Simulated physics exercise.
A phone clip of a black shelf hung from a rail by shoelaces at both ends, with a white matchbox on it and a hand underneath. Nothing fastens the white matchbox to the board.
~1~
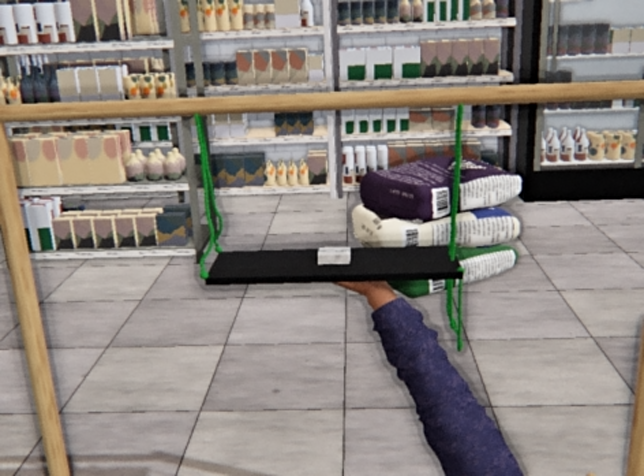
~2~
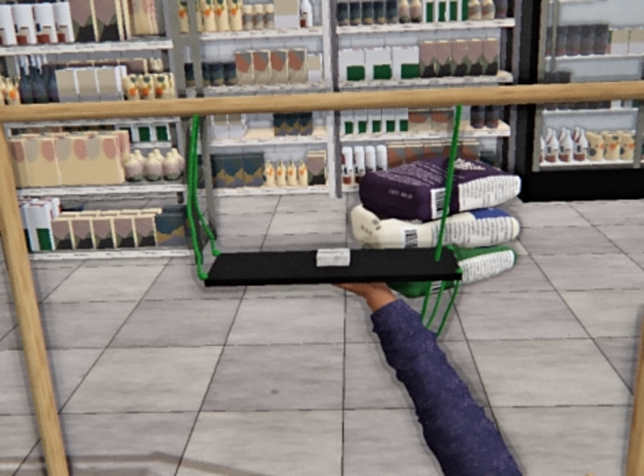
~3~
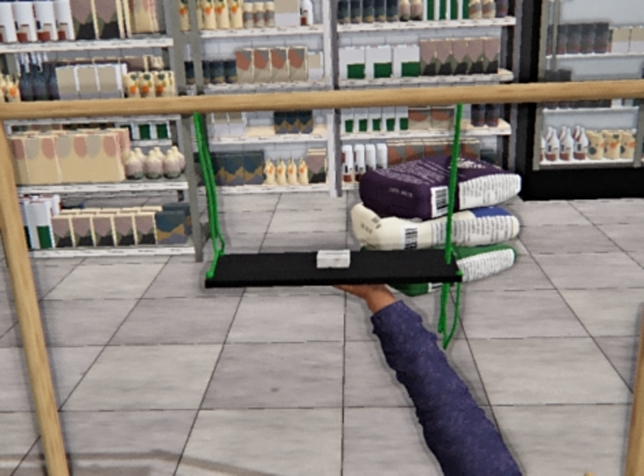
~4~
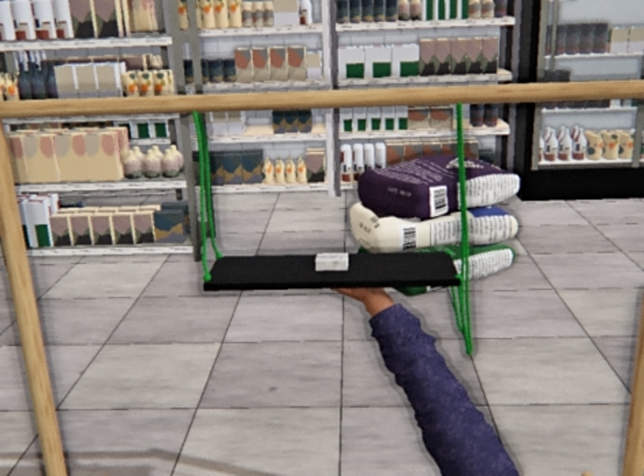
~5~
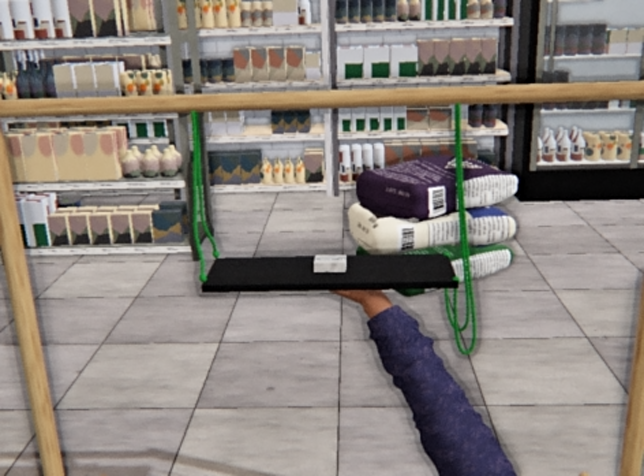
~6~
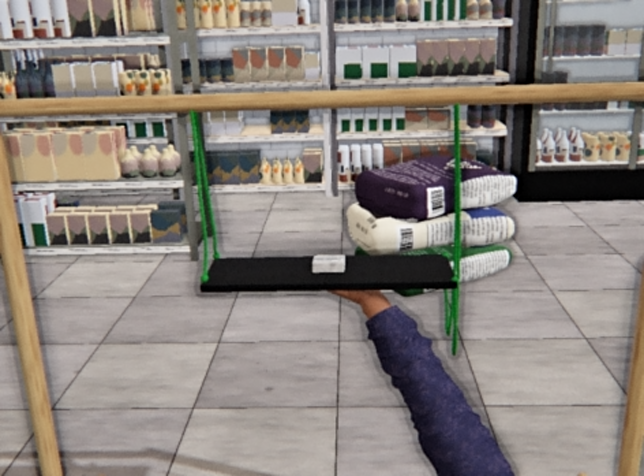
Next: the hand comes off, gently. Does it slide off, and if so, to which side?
Yes, to the right.
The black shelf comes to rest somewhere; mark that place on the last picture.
Around (299, 348).
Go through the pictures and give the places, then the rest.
In the first frame, white matchbox (334, 256); black shelf (333, 279).
In the second frame, white matchbox (333, 257).
In the third frame, white matchbox (333, 259).
In the fourth frame, white matchbox (332, 262); black shelf (331, 285).
In the fifth frame, white matchbox (330, 264).
In the sixth frame, white matchbox (329, 264); black shelf (328, 287); left shoelaces almost straight; right shoelaces slack, hanging in a loop.
Then, 0.44 s past the final frame, board tipped 20° down to the right; matchbox sliding near (412, 330).
Then, 0.98 s past the final frame, board tipped 37° down to the right; matchbox on the floor.
Then, 1.50 s past the final frame, board tipped 40° down to the right; matchbox on the floor.
When it is over, board tipped 44° down to the right; matchbox on the floor. The white matchbox goes off on the right.
